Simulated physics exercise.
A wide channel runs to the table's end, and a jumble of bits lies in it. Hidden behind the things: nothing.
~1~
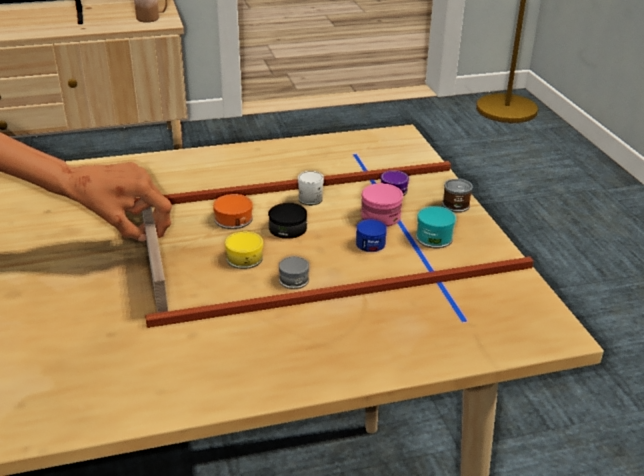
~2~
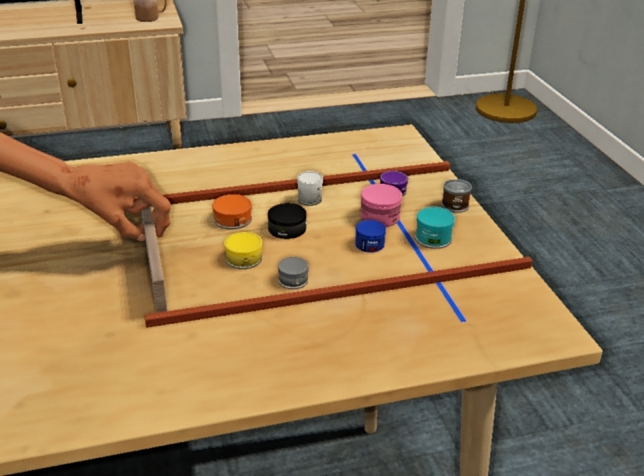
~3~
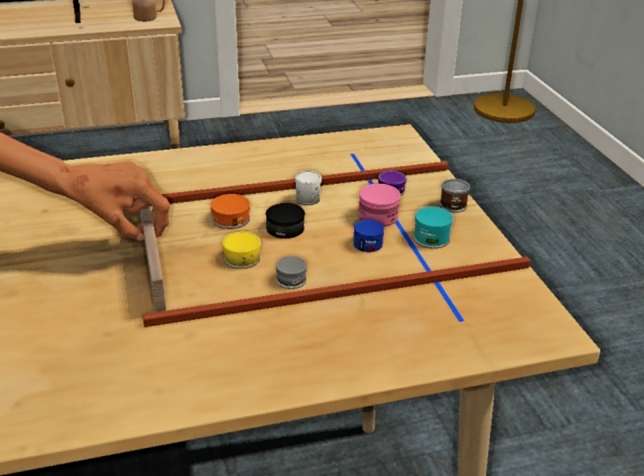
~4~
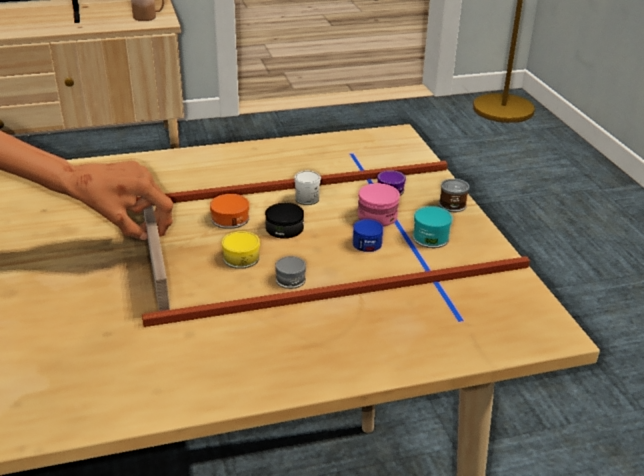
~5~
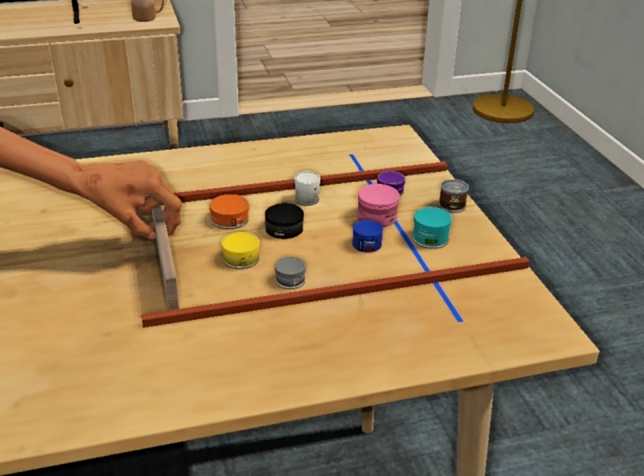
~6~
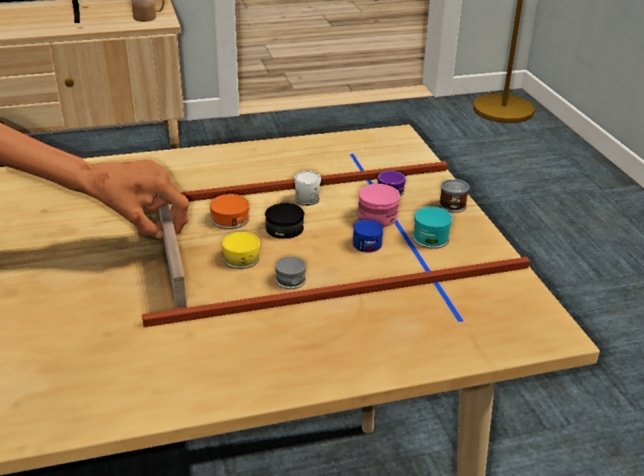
In this clip, a hand holds a small upright board between two reddish rails on a wooden table, at first nearly still, then slides it slightly right toward several colourful pots and tubs, which stay in place near a blue line.
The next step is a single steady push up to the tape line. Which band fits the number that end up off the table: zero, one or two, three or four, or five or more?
The band is zero.
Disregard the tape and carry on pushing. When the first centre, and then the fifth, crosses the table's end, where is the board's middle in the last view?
Its centre point is roughly (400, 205) and later (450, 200).
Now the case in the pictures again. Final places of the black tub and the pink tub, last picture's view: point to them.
You'll see the black tub at (413, 210), with the pink tub at (438, 194).
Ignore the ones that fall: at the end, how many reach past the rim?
Overhanging ones - 1.
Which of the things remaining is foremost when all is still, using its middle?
The brown tin is foremost.
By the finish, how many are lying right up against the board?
In total, 5.
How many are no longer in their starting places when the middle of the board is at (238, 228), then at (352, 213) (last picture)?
The number moved is 2 and then 8.
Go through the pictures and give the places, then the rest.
The first picture shows brown tin (457, 195); turquoise pot (435, 227); purple tin (394, 184); board (152, 240); tape (401, 224).
The second picture shows turquoise pot (435, 227); white tin (310, 188).
The third picture shows purple tin (392, 184); grey tin (291, 273).
The fourth picture shows brown tin (454, 196); black tub (285, 220).
The fifth picture shows turquoise pot (432, 228); blue tub (368, 236).
The sixth picture shows brown tin (454, 196); turquoise pot (432, 227); purple tin (391, 184); board (169, 237); tape (398, 224).
A little later, none off yet; brown tin at rest near (454, 196); turquoise pot at rest near (432, 227); purple tin at rest near (391, 184).
Next, none off yet; brown tin at rest near (454, 196); turquoise pot shifted a little near (448, 226); purple tin at rest near (391, 184).
When it is over, the number that fall off is zero.
